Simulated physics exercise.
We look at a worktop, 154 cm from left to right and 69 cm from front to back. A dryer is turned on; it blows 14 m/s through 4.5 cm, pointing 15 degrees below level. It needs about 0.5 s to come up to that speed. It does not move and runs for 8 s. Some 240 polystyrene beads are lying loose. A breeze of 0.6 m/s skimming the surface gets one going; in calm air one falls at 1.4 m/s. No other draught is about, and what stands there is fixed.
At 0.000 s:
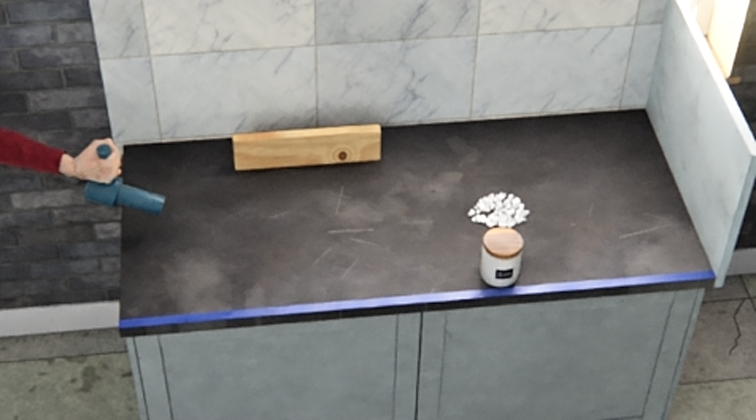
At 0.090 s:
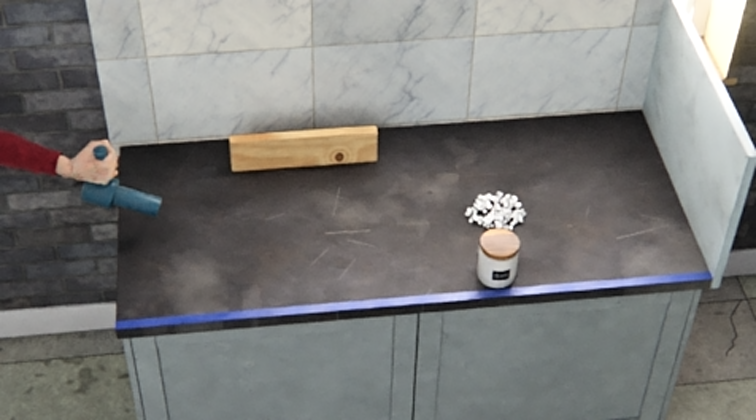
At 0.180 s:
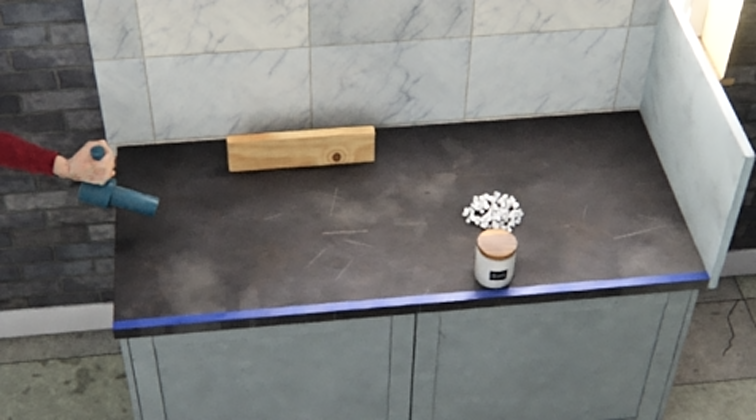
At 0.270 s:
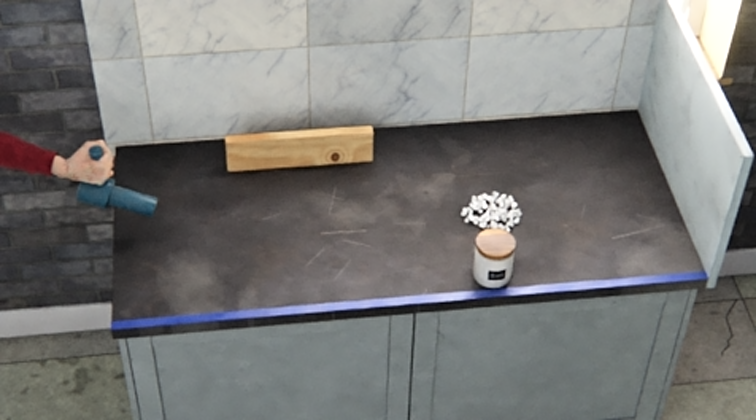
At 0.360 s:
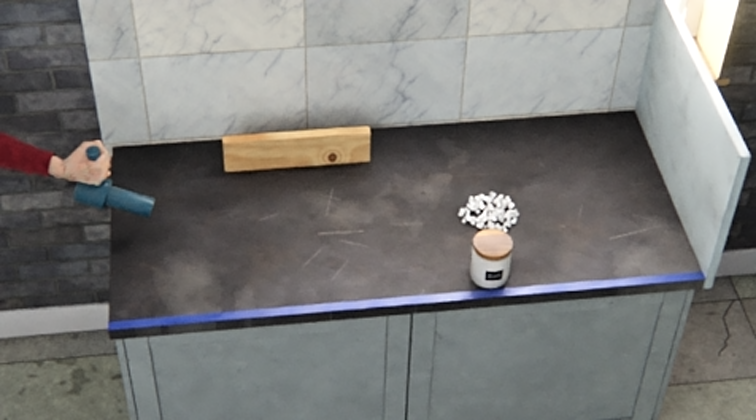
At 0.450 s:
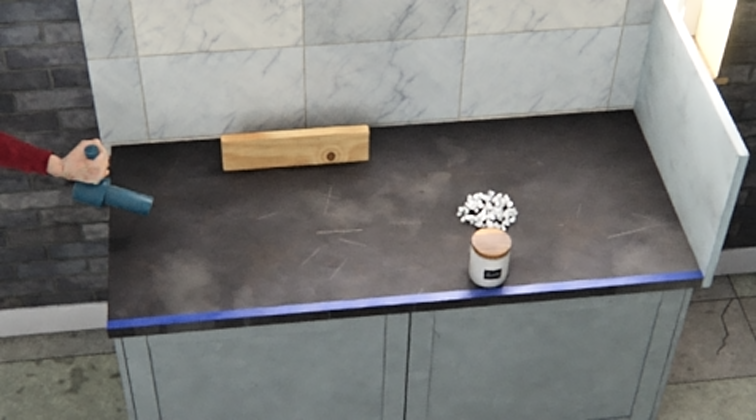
The view drifts slightly over a worktop where a hand-held dryer, board, white beads and jar stay still.
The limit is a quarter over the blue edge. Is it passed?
As for a quarter going over the blue edge: No.
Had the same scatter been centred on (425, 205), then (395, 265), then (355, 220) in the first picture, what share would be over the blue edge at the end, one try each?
In that order: 0 %, 100 %, 0 %.
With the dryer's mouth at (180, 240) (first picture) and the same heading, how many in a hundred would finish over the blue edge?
In that case some 5 per cent.
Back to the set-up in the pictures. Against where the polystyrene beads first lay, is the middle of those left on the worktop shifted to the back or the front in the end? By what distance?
Towards the back, some 35 cm.
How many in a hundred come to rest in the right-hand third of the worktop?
About 100 %.
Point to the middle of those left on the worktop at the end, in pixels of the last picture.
Near (629, 119).
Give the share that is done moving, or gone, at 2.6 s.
Some 25 per cent.
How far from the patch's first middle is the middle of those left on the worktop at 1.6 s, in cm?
Roughly 60 cm.
After 1.6 s, 0 % are over the blue edge; the middle of those still in play is near (637, 129); 10 % have settled or left.
After 2.6 s, 0 % are over the blue edge; the middle of those still in play is near (636, 123); 23 % have settled or left.
After 4.4 s, 0 % are over the blue edge; the middle of those still in play is near (634, 119); 31 % have settled or left.
After 8.0 s, at the end, 0 % are over the blue edge; the middle of those still in play is near (629, 119).
